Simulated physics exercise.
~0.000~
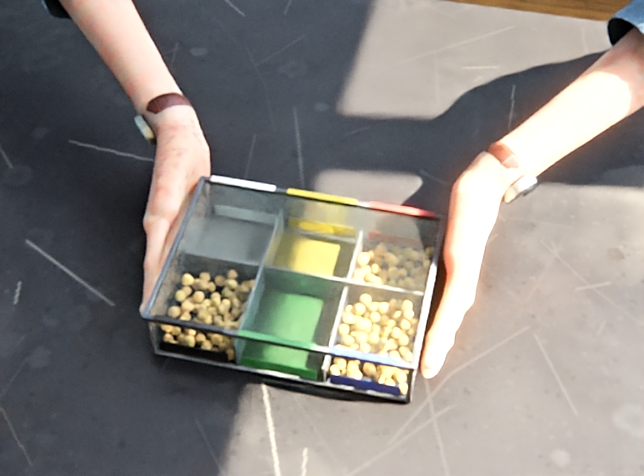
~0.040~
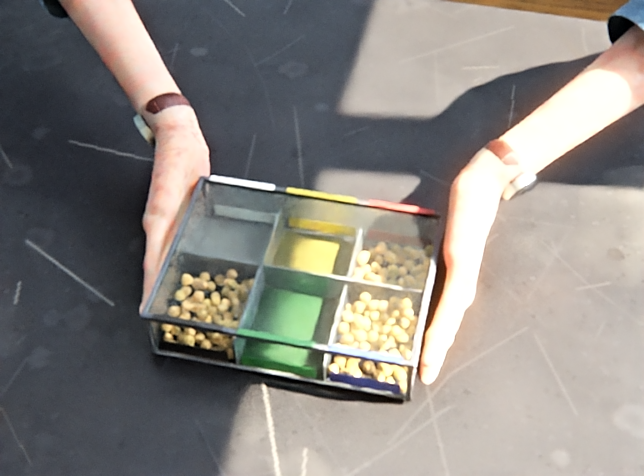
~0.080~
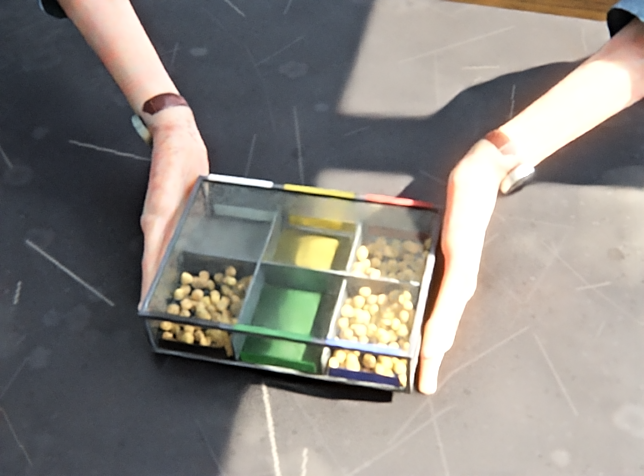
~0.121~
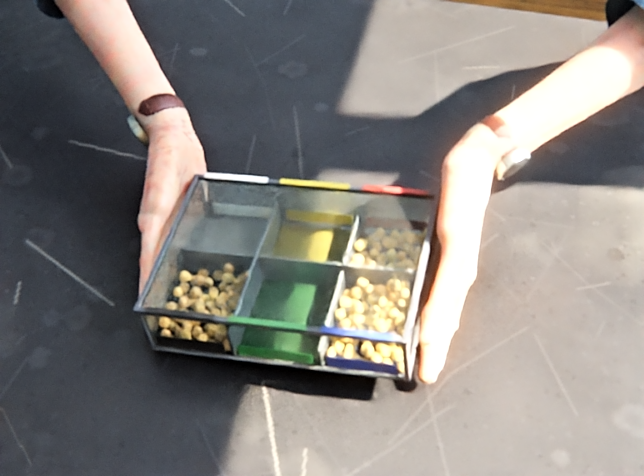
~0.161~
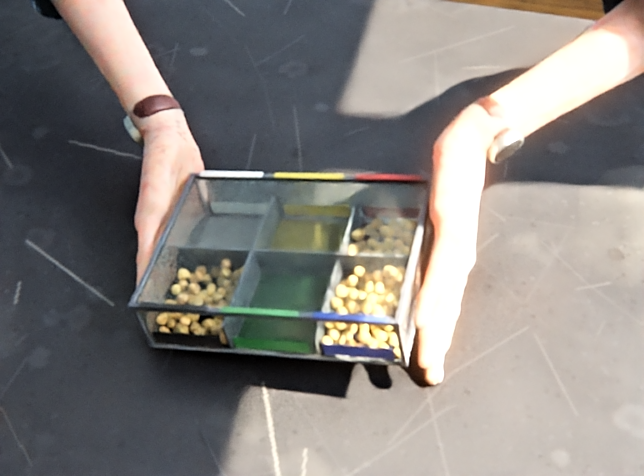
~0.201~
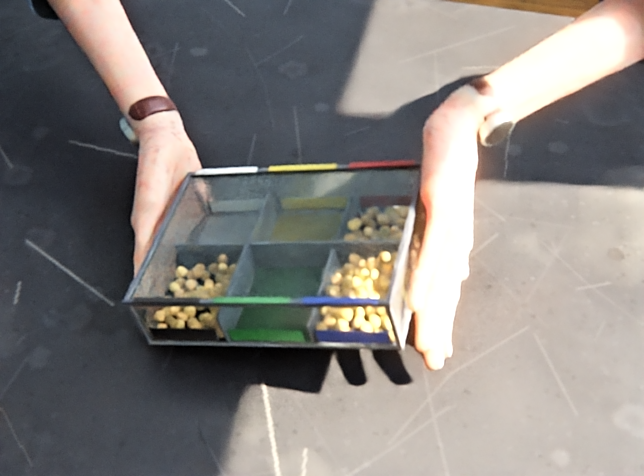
On a scratched dark surface, two hands held a shut, clear-lidded box with chickpeas in some of its compartments, then tilted it and turned it slightly, shifting it a little to the left.
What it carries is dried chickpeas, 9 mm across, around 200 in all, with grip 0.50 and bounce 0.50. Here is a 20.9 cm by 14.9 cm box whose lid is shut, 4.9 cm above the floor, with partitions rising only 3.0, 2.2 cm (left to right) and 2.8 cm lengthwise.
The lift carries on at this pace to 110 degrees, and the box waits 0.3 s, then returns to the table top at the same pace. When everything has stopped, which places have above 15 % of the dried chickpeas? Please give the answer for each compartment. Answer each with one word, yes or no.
Red: No. Blue: No. Green: No. Yellow: No. White: Yes. Black: Yes.
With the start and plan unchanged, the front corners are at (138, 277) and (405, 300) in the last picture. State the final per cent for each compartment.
Result - red: 10 %; blue: 0 %; green: 0 %; yellow: 35 %; white: 35 %; black: 20 %.
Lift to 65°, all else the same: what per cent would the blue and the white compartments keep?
With that change you'd see blue at 35 % and white at 5 %.
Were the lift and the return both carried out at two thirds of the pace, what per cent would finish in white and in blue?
I'd expect white at 50 percent and blue at 0 percent.
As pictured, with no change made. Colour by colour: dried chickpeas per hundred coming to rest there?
Red: 0 %, blue: 0 %, green: 0 %, yellow: 5 %, white: 50 %, black: 45 %.
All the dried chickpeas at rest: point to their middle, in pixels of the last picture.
In the last view, approximately (211, 260).
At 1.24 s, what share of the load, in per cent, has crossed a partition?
At that instant it's around 65 per cent.
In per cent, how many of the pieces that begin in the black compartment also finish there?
Share retained: Some 90 per cent.
After 1.24 s, tilt 110 degrees; green 10 %, yellow 10 %, white 35 %, black 45 %.
After 1.93 s, tilt 58 degrees; yellow 5 %, white 50 %, black 45 %.
After 2.65 s, tilt 0 degrees; yellow 5 %, white 50 %, black 45 %.
In the end, at 3.3 s, red 0 %, blue 0 %, green 0 %, yellow 5 %, white 50 %, black 45 %.
